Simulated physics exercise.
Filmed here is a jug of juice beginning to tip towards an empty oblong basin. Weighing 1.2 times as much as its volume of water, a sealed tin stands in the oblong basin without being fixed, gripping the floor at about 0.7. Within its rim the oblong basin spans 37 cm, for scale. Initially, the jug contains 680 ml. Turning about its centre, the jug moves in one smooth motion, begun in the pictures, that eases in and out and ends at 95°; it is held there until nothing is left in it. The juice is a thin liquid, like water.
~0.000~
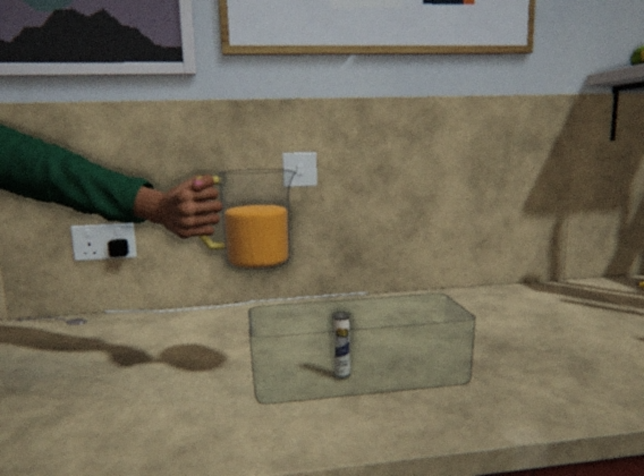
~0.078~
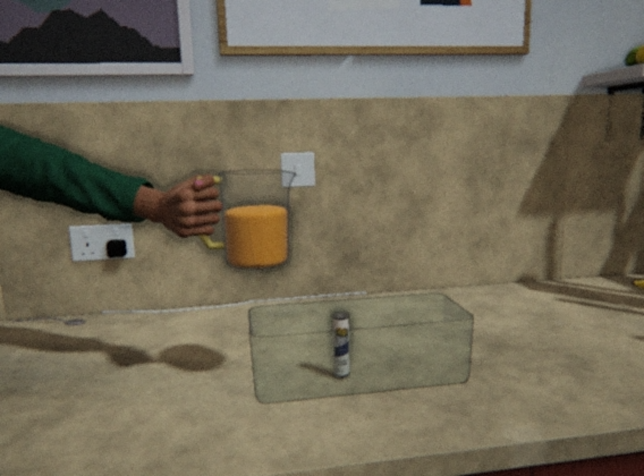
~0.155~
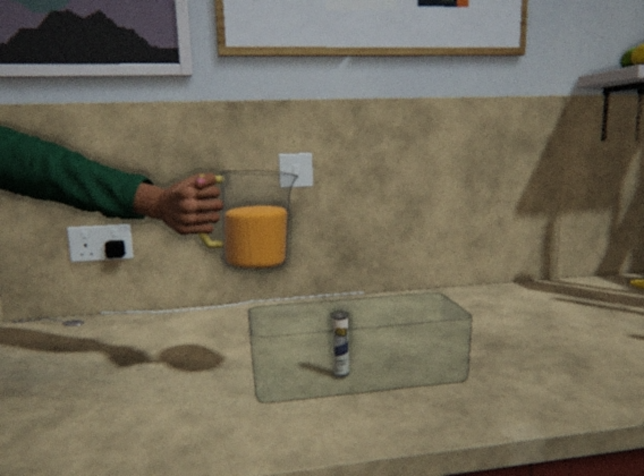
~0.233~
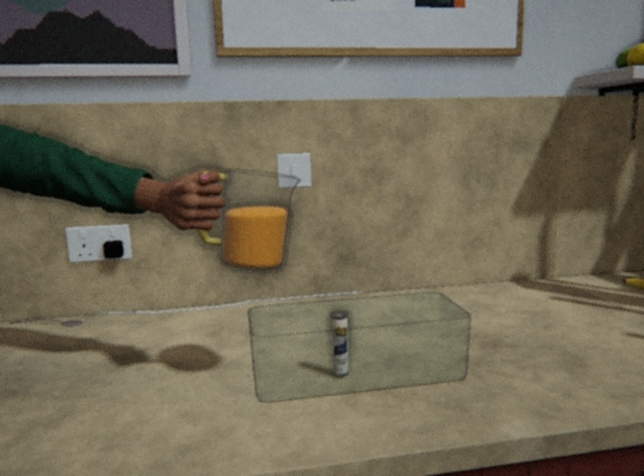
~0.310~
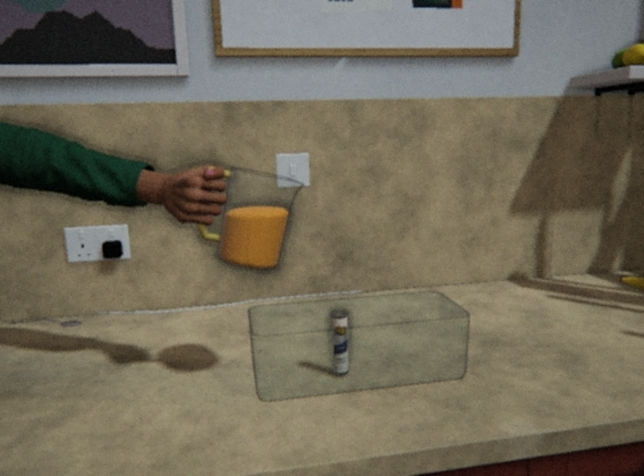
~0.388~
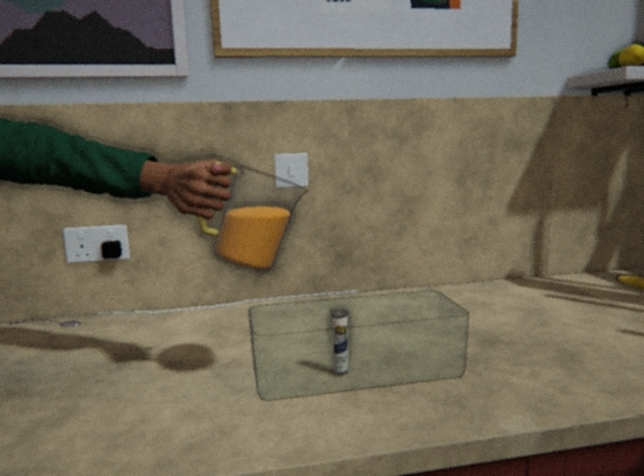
A glass jug of orange juice, held up by a hand in a green sleeve, slowly tilted to the right above a clear, oblong basin with a small tin standing inside on the counter.
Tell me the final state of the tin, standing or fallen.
It's still up.
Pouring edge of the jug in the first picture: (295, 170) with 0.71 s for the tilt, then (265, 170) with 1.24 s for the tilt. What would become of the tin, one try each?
First it stays on its base; then it tips over.
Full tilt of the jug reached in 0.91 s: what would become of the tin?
Result: Tin still standing.
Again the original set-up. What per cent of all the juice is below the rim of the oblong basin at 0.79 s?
Roughly 0 percent.
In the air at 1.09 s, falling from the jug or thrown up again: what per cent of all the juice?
About 24 percent.
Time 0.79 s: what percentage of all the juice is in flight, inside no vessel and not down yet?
Roughly 4 %.
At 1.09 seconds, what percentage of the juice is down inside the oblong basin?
Close to 20 in a hundred.
By 0.79 s the tilt is 68° and 96 per cent is still to pour; the tin stands where it began.
By 1.09 s the tilt is 92° and 54 per cent is still to pour; the tin stands where it began.
By 1.40 s the tilt is 95° and 17 per cent is still to pour; the tin stands where it began.
By 1.74 s the tilt is 95° and 4 per cent is still to pour; the tin stands where it began.
At rest the tin stands where it began.
